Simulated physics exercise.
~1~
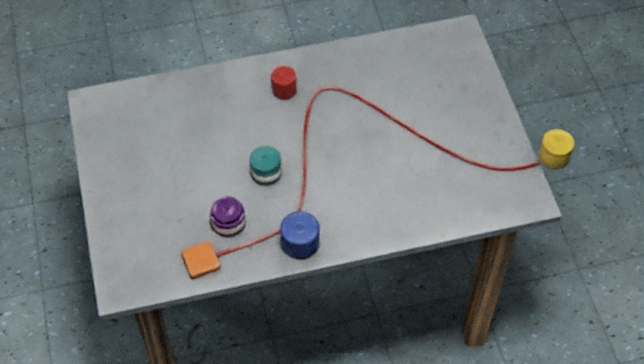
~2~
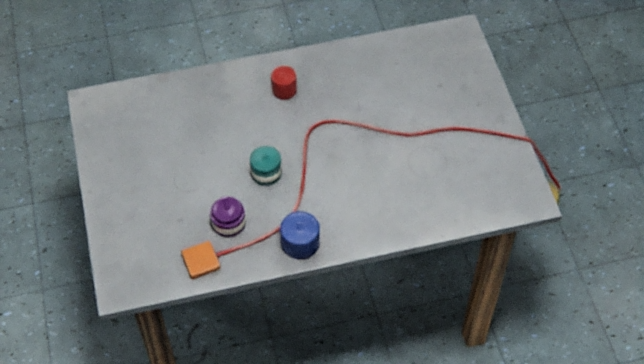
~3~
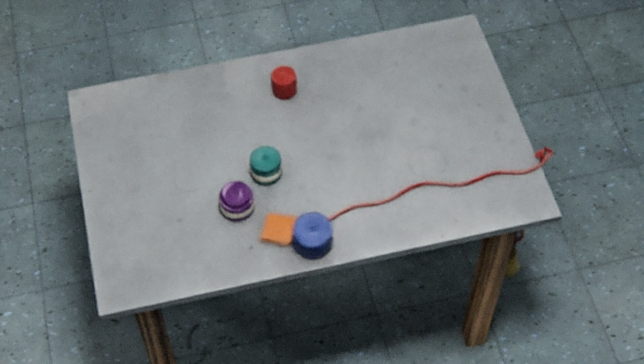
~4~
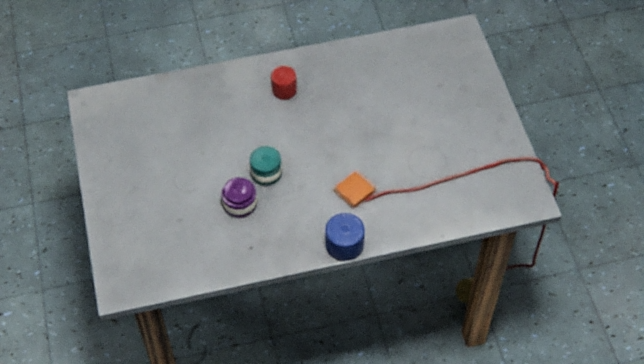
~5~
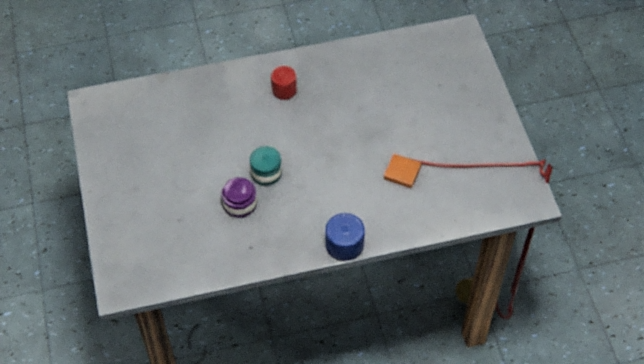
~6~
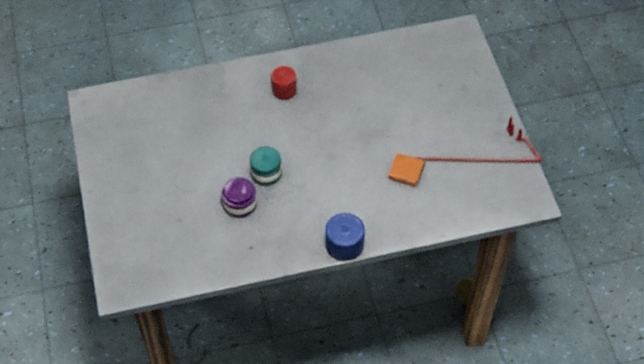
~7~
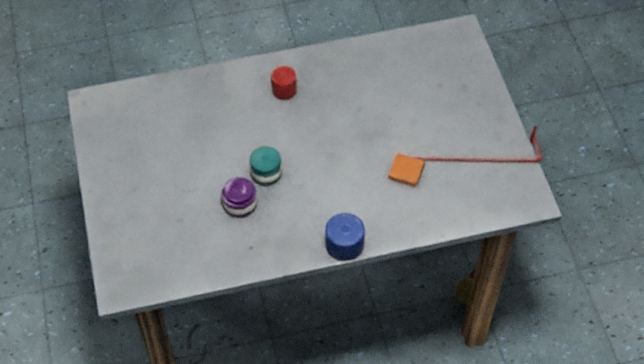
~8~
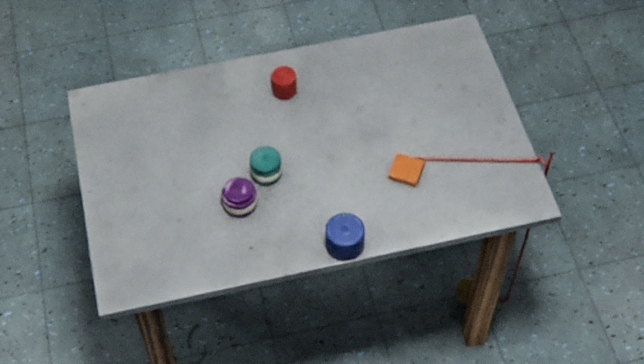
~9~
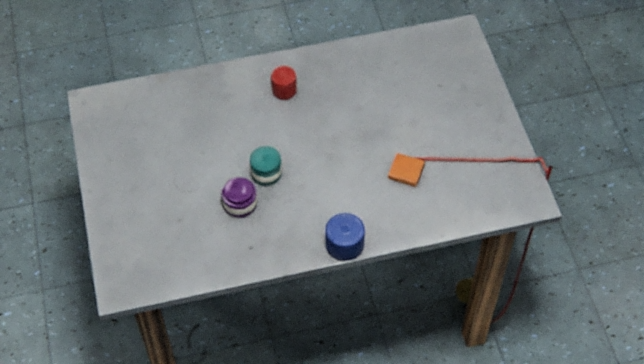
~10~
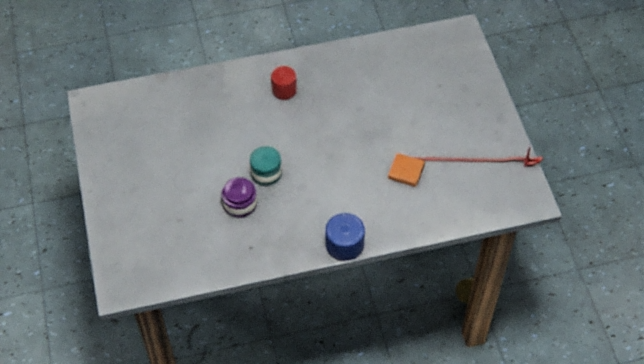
A yellow cylinder drops off the right edge of a gray table, its red cable dragging an orange block rightward, nudging a blue tub and purple jar aside; the block stops near the right side, the cable's loose end flicking about at the edge while the red and teal containers stay put.
